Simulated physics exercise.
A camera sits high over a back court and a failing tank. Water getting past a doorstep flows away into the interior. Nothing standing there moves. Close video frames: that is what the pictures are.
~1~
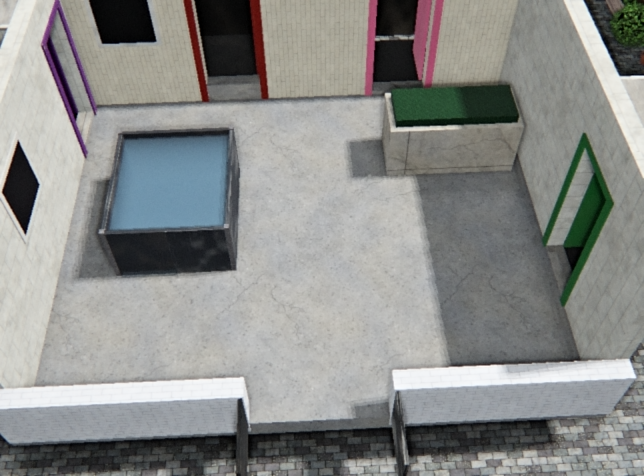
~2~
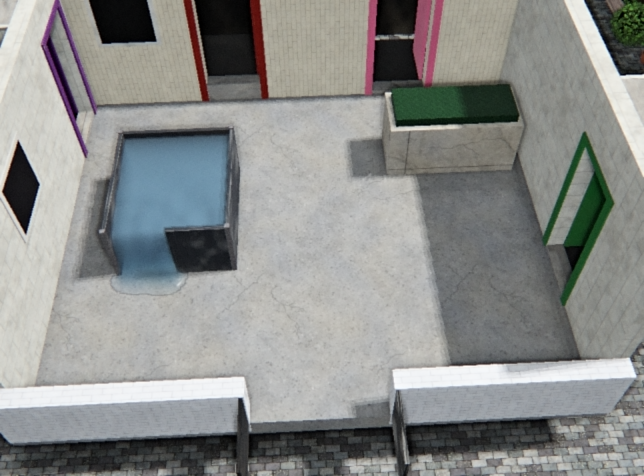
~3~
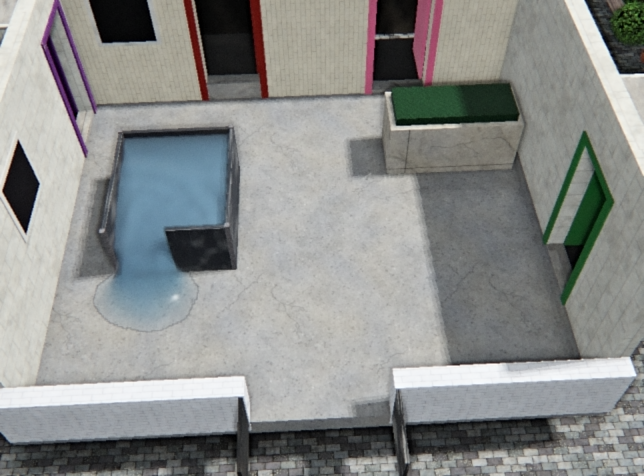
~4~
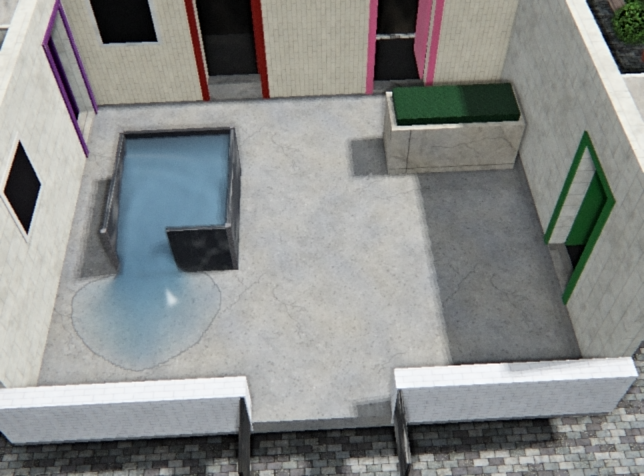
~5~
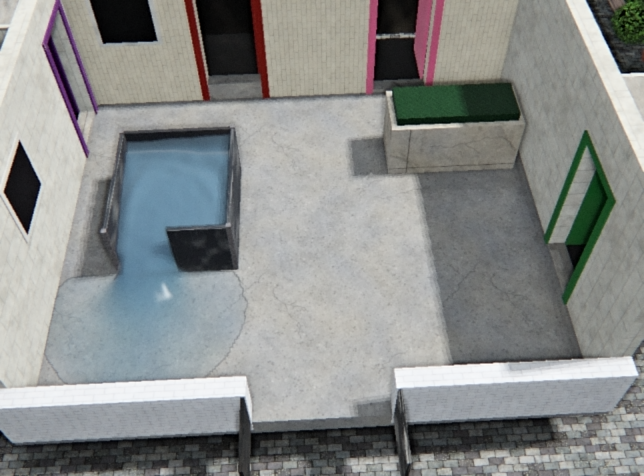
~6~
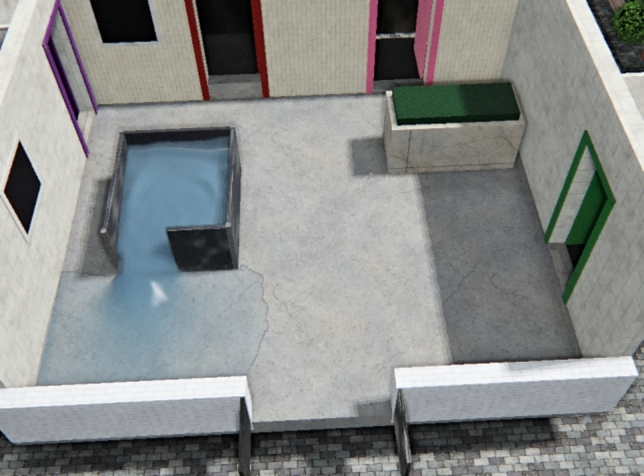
Water pours through a gap in the dark tank's front and spreads across the court floor.
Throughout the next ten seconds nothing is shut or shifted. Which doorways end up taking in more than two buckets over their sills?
The red door takes in two or fewer, the pink door takes in two or fewer, the green door takes in more than two, the purple door takes in two or fewer.
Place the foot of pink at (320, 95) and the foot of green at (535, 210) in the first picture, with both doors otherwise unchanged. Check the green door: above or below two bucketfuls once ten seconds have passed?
Note - green door ends up higher.
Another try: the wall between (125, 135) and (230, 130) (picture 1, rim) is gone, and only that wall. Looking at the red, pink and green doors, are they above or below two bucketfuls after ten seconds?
Against the threshold, the red door beats it, the pink door beats it and the green door misses it.
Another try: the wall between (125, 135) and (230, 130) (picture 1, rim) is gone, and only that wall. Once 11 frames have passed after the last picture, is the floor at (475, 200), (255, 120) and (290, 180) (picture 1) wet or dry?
Going in your order, I'd say still bare, then drenched, then still bare.
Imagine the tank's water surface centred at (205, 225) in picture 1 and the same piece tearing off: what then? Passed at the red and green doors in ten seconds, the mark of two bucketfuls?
Lab note - red door: Short of the limit; green door: Above the limit.
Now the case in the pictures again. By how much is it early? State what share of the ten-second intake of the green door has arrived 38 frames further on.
Around 45 in a hundred.
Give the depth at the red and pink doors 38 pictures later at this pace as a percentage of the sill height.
Roughly 10 and 0 %.
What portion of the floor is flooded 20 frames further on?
Near 50 in a hundred.
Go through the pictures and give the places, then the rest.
Still water in the tank at (172, 181), in the first picture.
Water pours out at (144, 255) and has run to (180, 282), in the second picture.
Water pours out at (146, 258) and has run to (162, 323), in the third picture.
The front is at (141, 365), out from the gap at (147, 259), in the fourth picture.
The front is at a hidden place, out from the gap at (147, 259), in the fifth picture.
The front is at a hidden place, out from the gap at (147, 259), in the sixth picture.
A moment on, water covers 15 % of the floor; the red door not reached, the pink door not reached, the green door not reached, the purple door not reached.
Next, water covers 25 % of the floor; the red door not reached, the pink door not reached, the green door not reached, the purple door not reached.
Then, water covers 50 % of the floor; the red door not reached, the pink door not reached, the green door not reached, the purple door not reached.
Later, water covers 75 % of the floor; the red door wet at the sill, nothing in, the pink door not reached, the green door over two buckets in, the purple door under two buckets in.
In the end, water covers 95 % of the floor; the red door wet at the sill, nothing in, the pink door wet at the sill, nothing in, the green door far over two buckets in, the purple door under two buckets in.
